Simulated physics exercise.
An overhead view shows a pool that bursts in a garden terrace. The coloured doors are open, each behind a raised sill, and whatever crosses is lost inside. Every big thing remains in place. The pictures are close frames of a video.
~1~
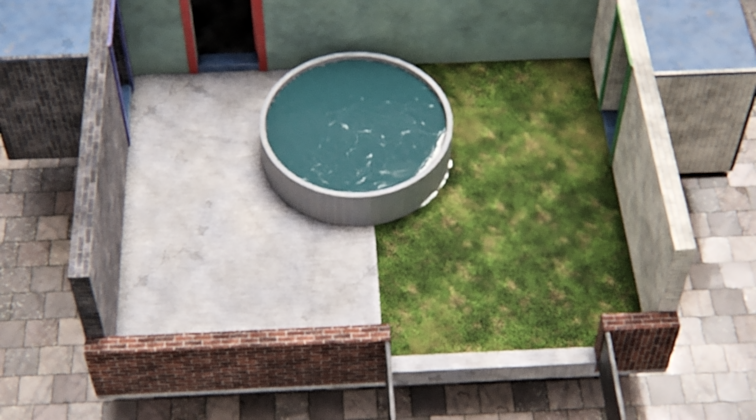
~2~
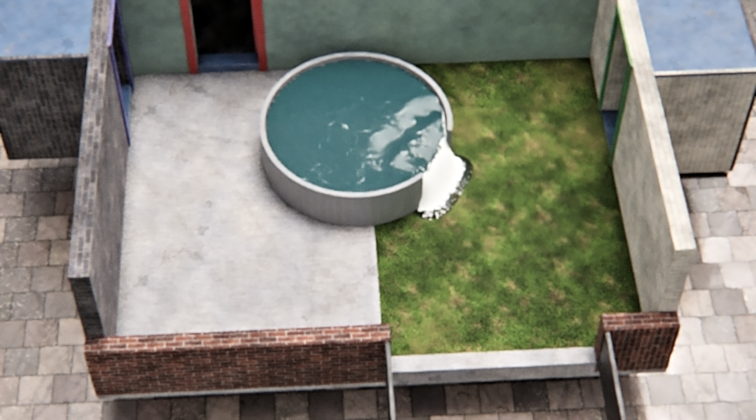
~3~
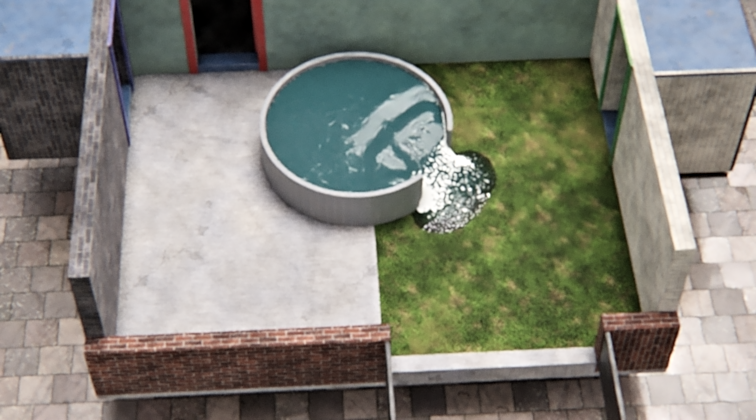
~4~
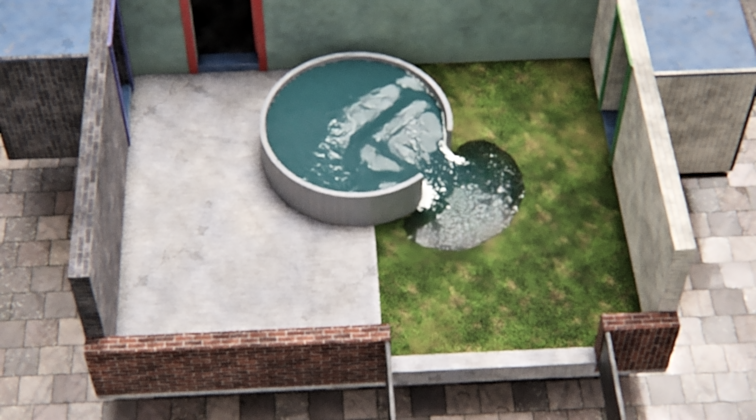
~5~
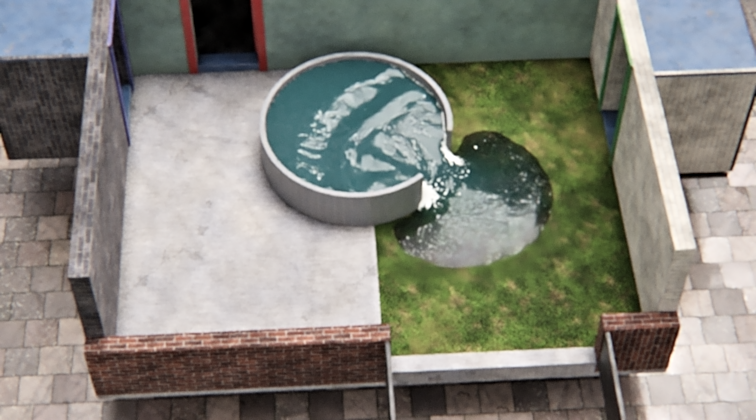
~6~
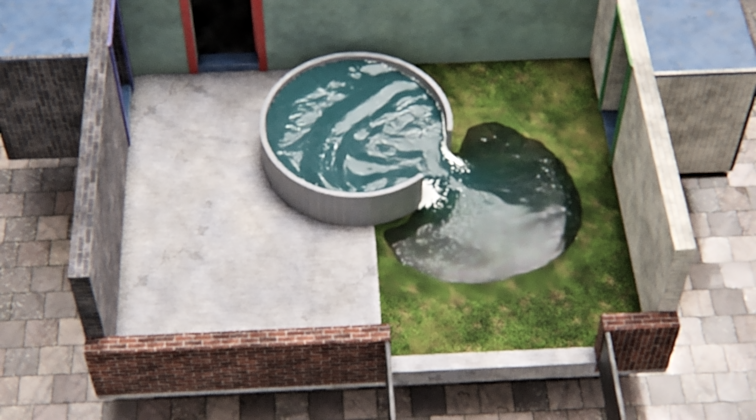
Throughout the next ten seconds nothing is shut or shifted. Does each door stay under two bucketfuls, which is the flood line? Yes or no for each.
Green door - no, it floods; blue door - yes, stays under; red door - yes, stays under.
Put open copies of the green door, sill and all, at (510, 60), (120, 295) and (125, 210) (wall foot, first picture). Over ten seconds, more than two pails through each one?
So it goes runs above, then runs below, then runs below.
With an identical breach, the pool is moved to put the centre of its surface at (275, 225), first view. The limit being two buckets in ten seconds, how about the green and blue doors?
I'd say green stays within the threshold while blue stays within the threshold.
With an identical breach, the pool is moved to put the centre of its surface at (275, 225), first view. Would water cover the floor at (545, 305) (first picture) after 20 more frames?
At that place: Awash.
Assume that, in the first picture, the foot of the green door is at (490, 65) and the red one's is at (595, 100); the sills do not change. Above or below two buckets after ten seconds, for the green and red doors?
I'd expect the green door crosses the line, and the red door remains short of it too.
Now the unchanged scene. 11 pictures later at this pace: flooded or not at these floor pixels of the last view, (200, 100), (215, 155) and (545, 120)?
Point 1: Not wet; point 2: Not wet; point 3: Drenched.
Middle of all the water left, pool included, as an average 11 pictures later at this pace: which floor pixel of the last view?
Close to (412, 177).
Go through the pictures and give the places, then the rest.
The first picture shows the round pool at (356, 125) is whole and still.
In the second picture, the front is at (426, 214), out from the gap at (437, 174).
In the third picture, water pours out at (437, 175) and has run to (487, 167).
In the fourth picture, water pours out at (437, 176) and has run to (517, 197).
In the fifth picture, water pours out at (437, 175) and has run to (545, 209).
In the sixth picture, water pours out at (437, 175) and has run to (574, 226).
A moment on, water covers 25 % of the floor; the green door not reached, the blue door not reached, the red door not reached.
Next, water covers 40 % of the floor; the green door under two buckets in, the blue door not reached, the red door not reached.
Then, water covers 45 % of the floor; the green door over two buckets in, the blue door not reached, the red door not reached.
Later, water covers 55 % of the floor; the green door over two buckets in, the blue door not reached, the red door not reached.
In the end, water covers 80 % of the floor; the green door far over two buckets in, the blue door not reached, the red door wet at the sill, nothing in.
